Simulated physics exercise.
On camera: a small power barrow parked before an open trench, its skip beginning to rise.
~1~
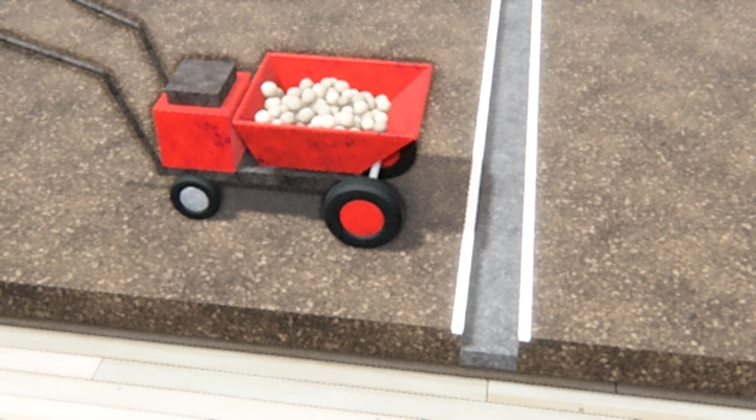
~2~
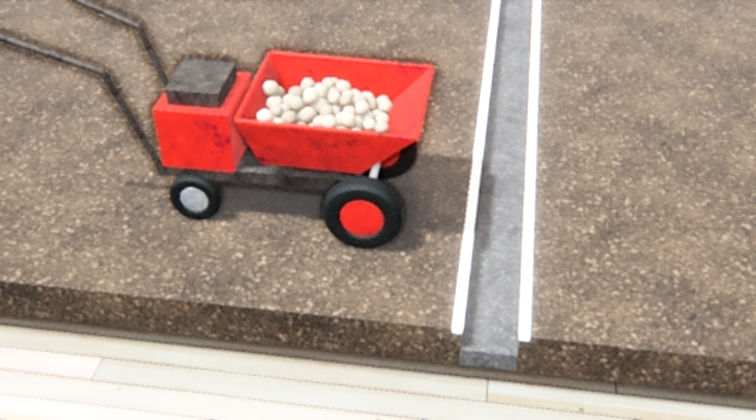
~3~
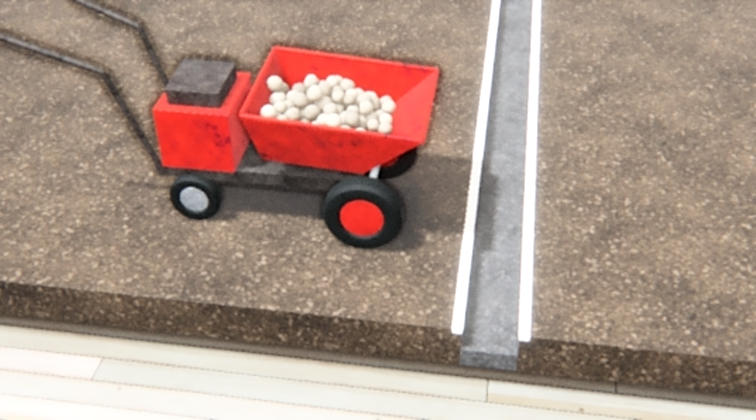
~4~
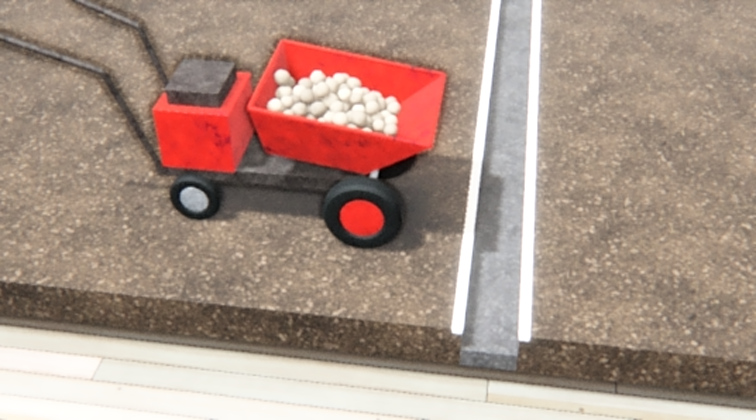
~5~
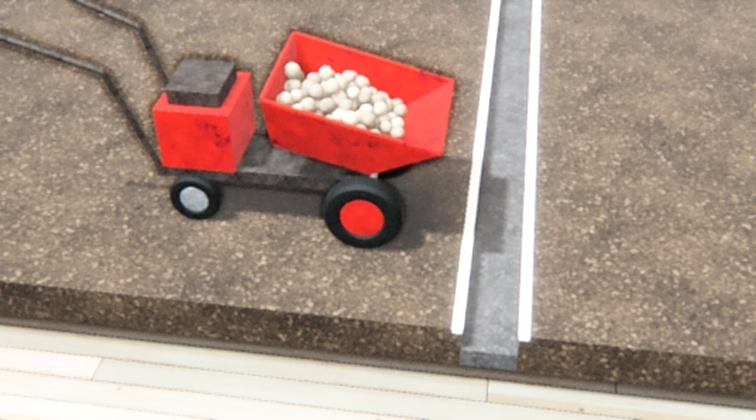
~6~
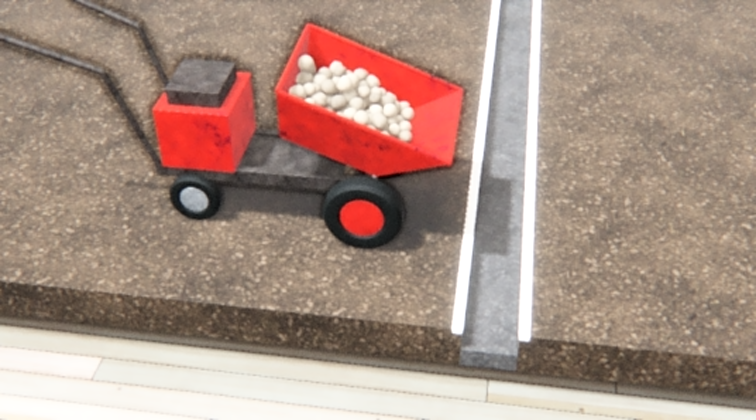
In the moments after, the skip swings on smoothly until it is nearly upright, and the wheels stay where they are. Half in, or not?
The trench ends with more than half of it.
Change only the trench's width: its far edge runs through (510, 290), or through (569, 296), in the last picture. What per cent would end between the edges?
About 50 and 90 per cent.
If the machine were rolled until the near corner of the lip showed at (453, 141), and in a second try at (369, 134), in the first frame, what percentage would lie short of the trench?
Roughly 0 per cent, and 20 per cent.
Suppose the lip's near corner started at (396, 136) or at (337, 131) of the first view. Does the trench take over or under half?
First most of it, then less than half.
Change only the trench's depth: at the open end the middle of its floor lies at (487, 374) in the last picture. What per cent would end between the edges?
About 90 per cent.
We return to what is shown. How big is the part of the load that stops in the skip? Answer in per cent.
Near 20 %.
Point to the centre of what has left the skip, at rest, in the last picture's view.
Around (504, 223).
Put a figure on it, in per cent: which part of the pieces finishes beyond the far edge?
It comes to 10 per cent or so.
Shortly afterwards, skip tipped steeply; the whole lot in the skip.
Next, skip tipped right over; near a third in the skip; near half in or heaped over the trench; a little beyond it.
Some moments later, skip tipped right over; near a quarter in the skip; near two thirds in or heaped over the trench; a little beyond it.
In the end, skip tipped right over; near a quarter in the skip; near two thirds in or heaped over the trench; a little beyond it.
